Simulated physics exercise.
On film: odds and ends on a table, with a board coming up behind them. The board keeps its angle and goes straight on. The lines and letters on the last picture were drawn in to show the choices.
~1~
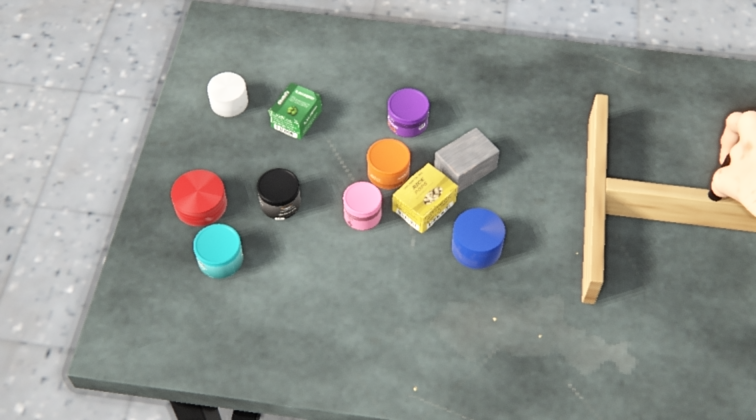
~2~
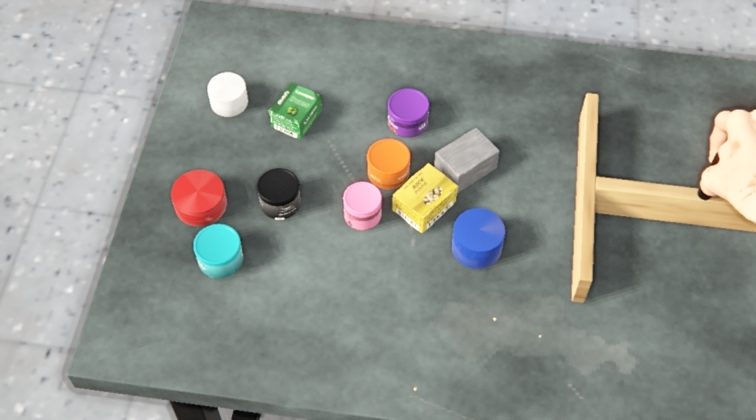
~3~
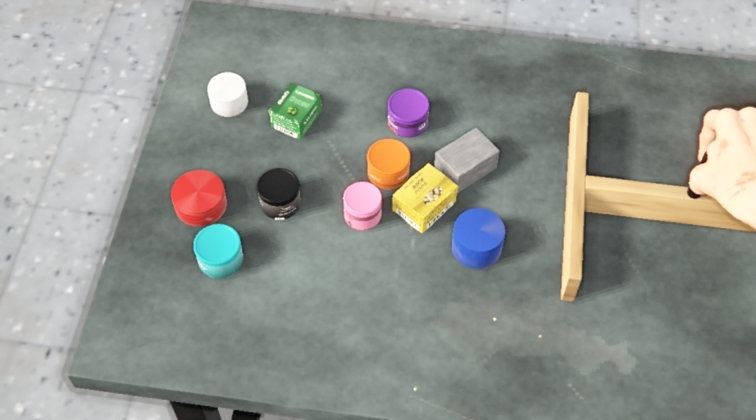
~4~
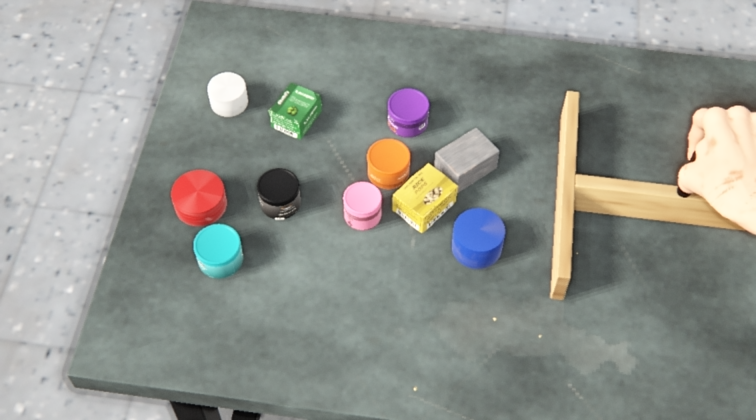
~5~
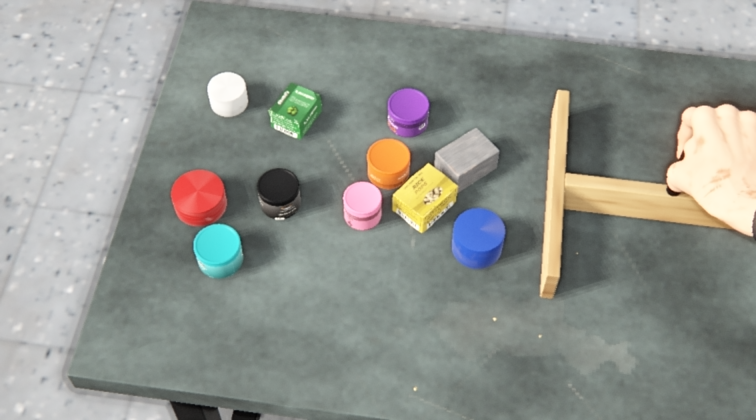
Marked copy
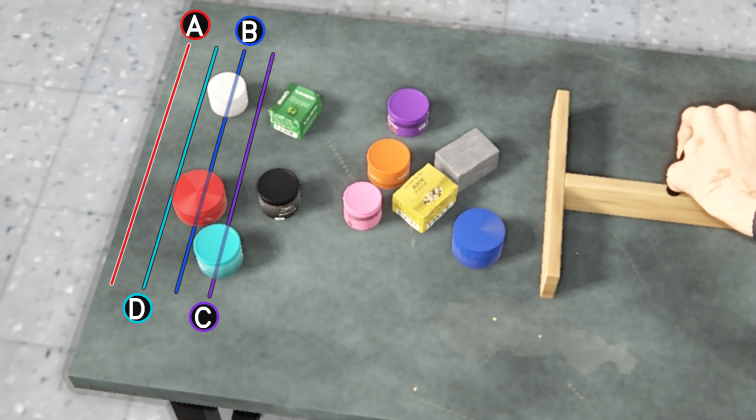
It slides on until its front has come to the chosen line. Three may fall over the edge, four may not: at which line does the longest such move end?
Up to line B.
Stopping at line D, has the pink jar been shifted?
By then, yes.
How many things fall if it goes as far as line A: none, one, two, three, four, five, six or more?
By then, six or more.
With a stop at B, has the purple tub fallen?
No.
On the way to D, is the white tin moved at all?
Yes.
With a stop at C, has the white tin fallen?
By then, no.
On the copy, A at (153, 155); B at (213, 162); C at (244, 166); D at (183, 159).
On B. First, board (433, 163); purple tub (405, 112); blue tin (392, 233).
Then, board (310, 148); red tin (184, 201); black jar (227, 181).
Finally, board (213, 137); white tin over the edge; black jar (135, 161); one fallen.
By contrast, A drops ten; C is within the limit but short; D drops five.
